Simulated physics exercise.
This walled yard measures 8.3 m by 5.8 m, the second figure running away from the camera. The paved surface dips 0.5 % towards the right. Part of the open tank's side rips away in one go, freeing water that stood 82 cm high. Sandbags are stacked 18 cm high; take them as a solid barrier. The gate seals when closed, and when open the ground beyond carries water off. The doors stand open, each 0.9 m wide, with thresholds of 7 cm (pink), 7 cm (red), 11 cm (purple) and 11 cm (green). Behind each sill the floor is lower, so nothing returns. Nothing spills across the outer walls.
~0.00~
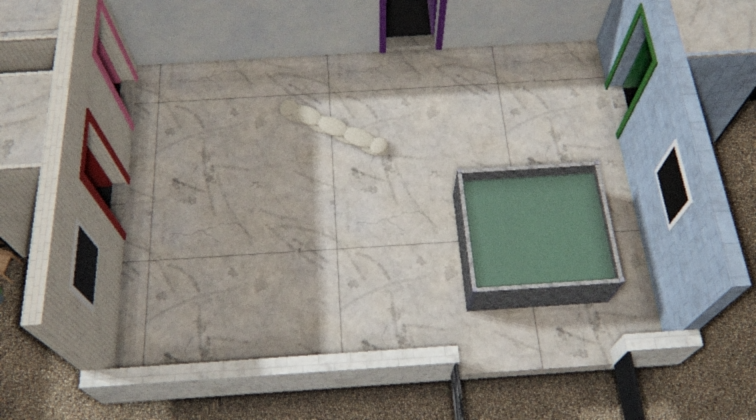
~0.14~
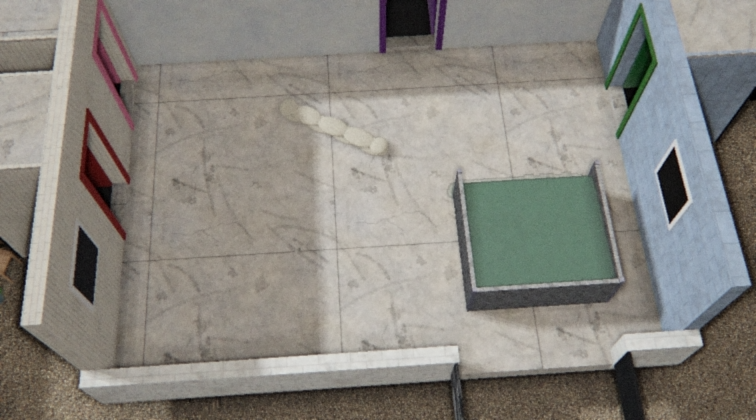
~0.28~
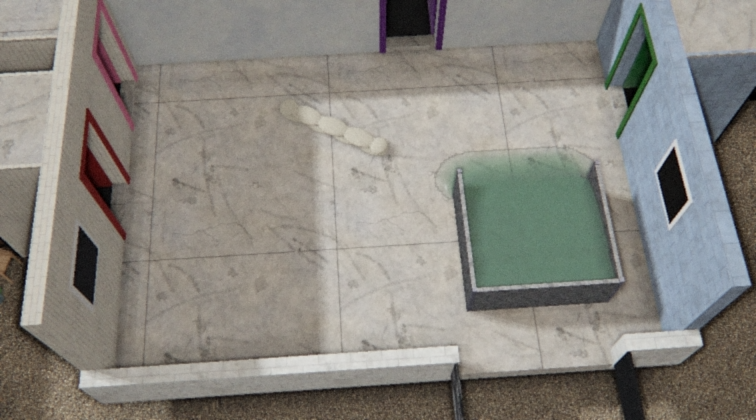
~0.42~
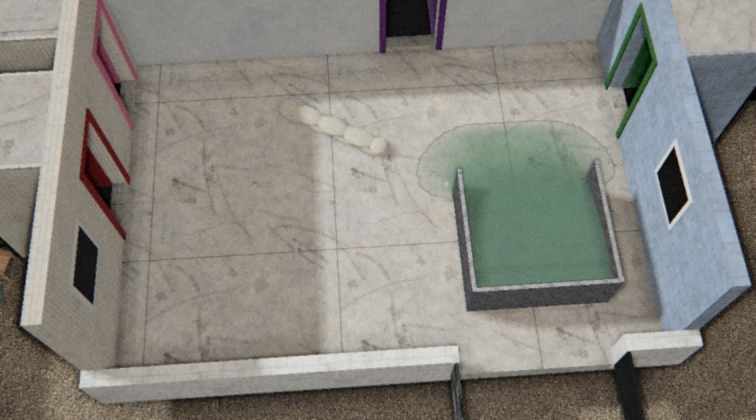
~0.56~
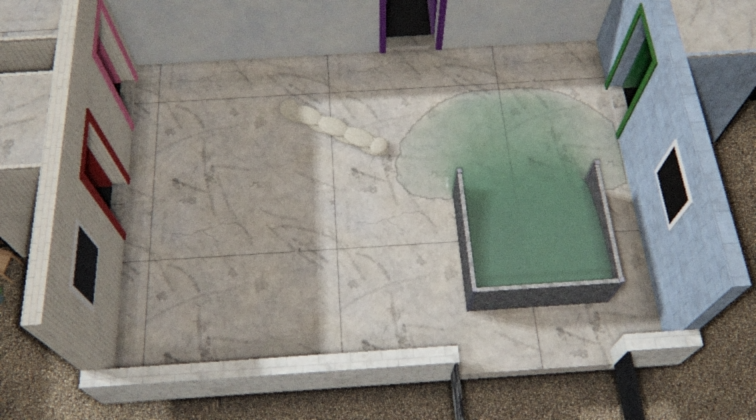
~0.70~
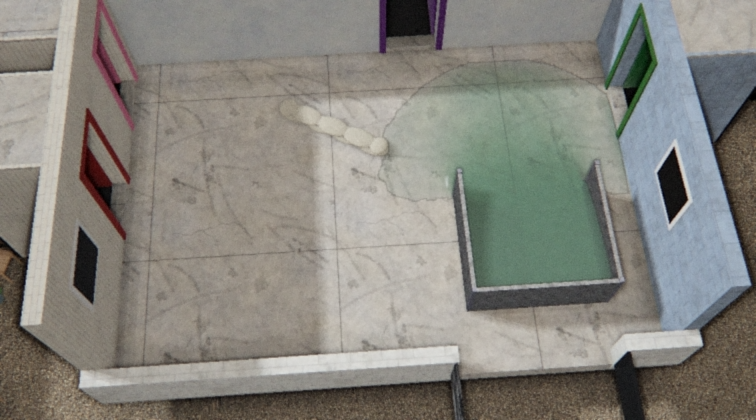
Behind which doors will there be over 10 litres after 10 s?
Within that time: At the pink door it passes the limit; at the red door it keeps below the limit; at the purple door it goes over the limit; at the green door it goes over the limit.
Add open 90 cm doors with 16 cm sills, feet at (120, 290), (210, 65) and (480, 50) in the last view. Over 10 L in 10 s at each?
In that order: Below, below, past it.
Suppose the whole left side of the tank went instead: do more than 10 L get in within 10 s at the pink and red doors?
Then: Pink above, red past it.
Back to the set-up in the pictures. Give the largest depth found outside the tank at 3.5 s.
Up to some 23 cm.
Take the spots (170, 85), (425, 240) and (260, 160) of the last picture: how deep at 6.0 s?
About 8, 1 and 1 cm.
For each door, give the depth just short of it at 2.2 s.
In cm: Pink 0, red 0, purple 28, green 24.
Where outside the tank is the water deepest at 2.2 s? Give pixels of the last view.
Around (575, 48).
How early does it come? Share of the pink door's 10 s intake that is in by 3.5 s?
About 0 per cent.
After 1.4 s water covers 30 % of the floor and is deepest (51 cm) near (595, 47); pink door not reached, red door not reached, purple door 26 cm at the sill, 15 L in, green door 18 cm at the sill, 2 L in.
After 2.2 s water covers 30 % of the floor and is deepest (48 cm) near (575, 48); pink door not reached, red door not reached, purple door 28 cm at the sill, 84 L in, green door 24 cm at the sill, 21 L in.
After 3.5 s water covers 45 % of the floor and is deepest (23 cm) near (618, 150); pink door 13 cm at the sill, 2 L in, red door not reached, purple door 19 cm at the sill, 151 L in, green door 21 cm at the sill, 116 L in.
After 6.0 s water covers 70 % of the floor and is deepest (18 cm) near (650, 345); pink door 17 cm at the sill, 130 L in, red door 6 cm at the sill, 0 L in, purple door 9 cm at the sill, 167 L in, green door 10 cm at the sill, 148 L in.
After 10.0 s water covers 95 % of the floor and is deepest (11 cm) near (620, 159); pink door 6 cm at the sill, 181 L in, red door 4 cm at the sill, 0 L in, purple door 6 cm at the sill, 171 L in, green door 9 cm at the sill, 148 L in.
